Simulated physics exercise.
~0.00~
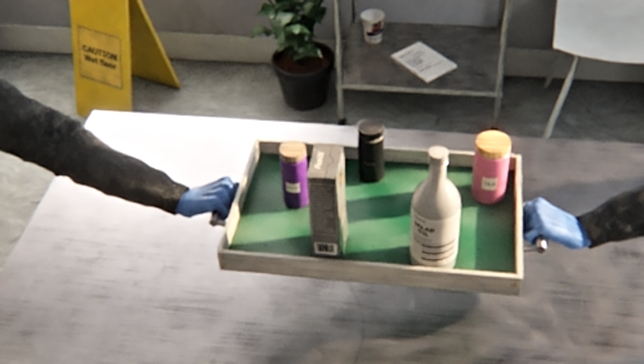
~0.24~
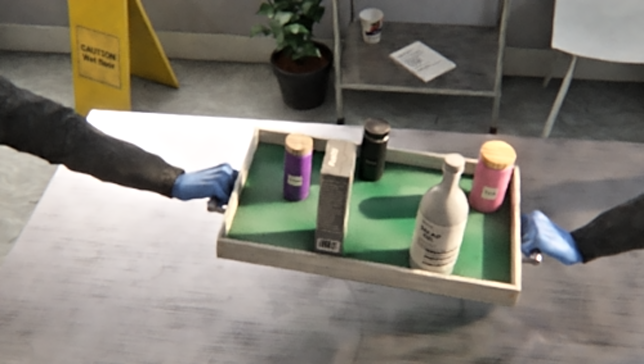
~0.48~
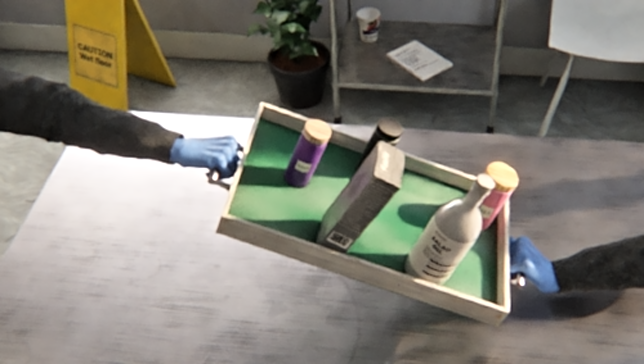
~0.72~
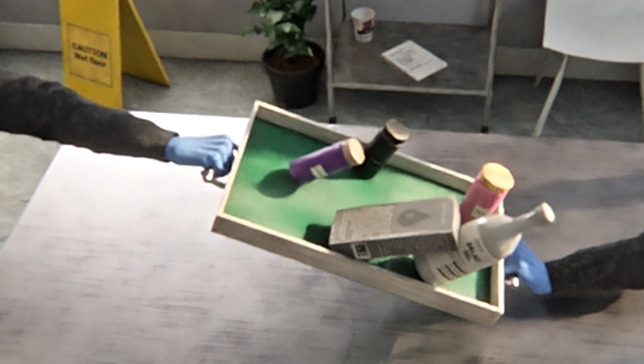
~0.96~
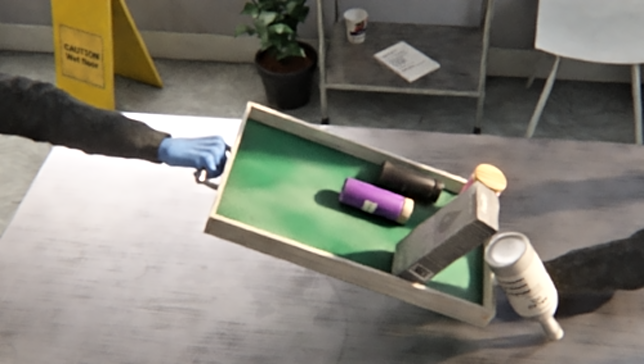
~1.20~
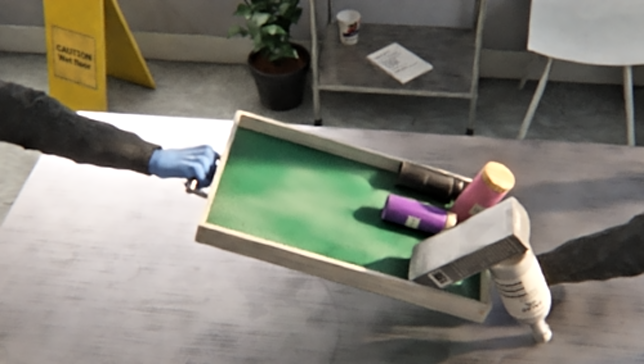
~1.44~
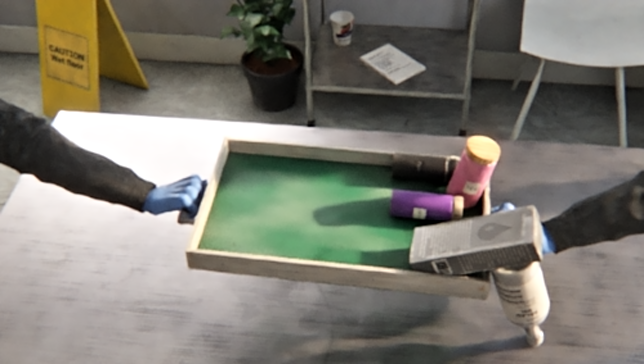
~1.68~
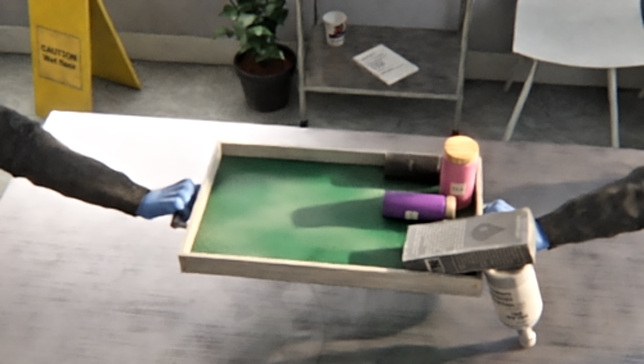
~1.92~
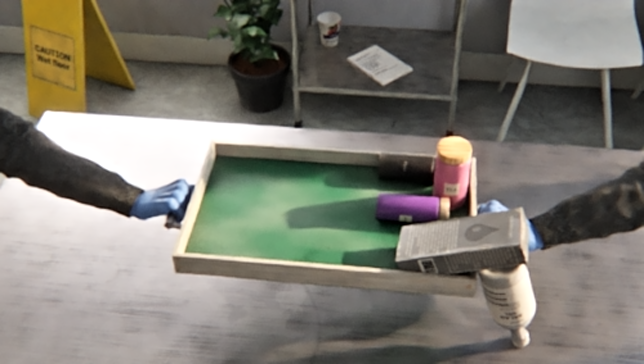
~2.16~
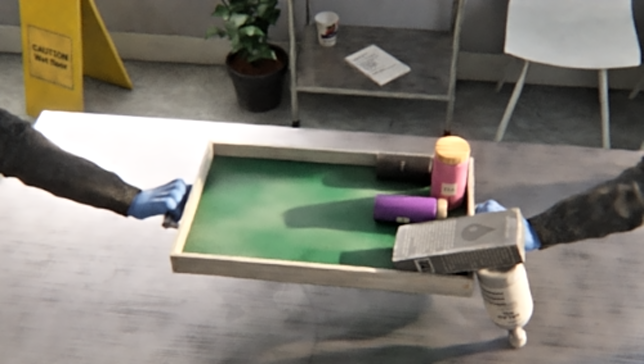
Two gloved hands tilt a tray right, toppling several containers and tipping a bottle off.
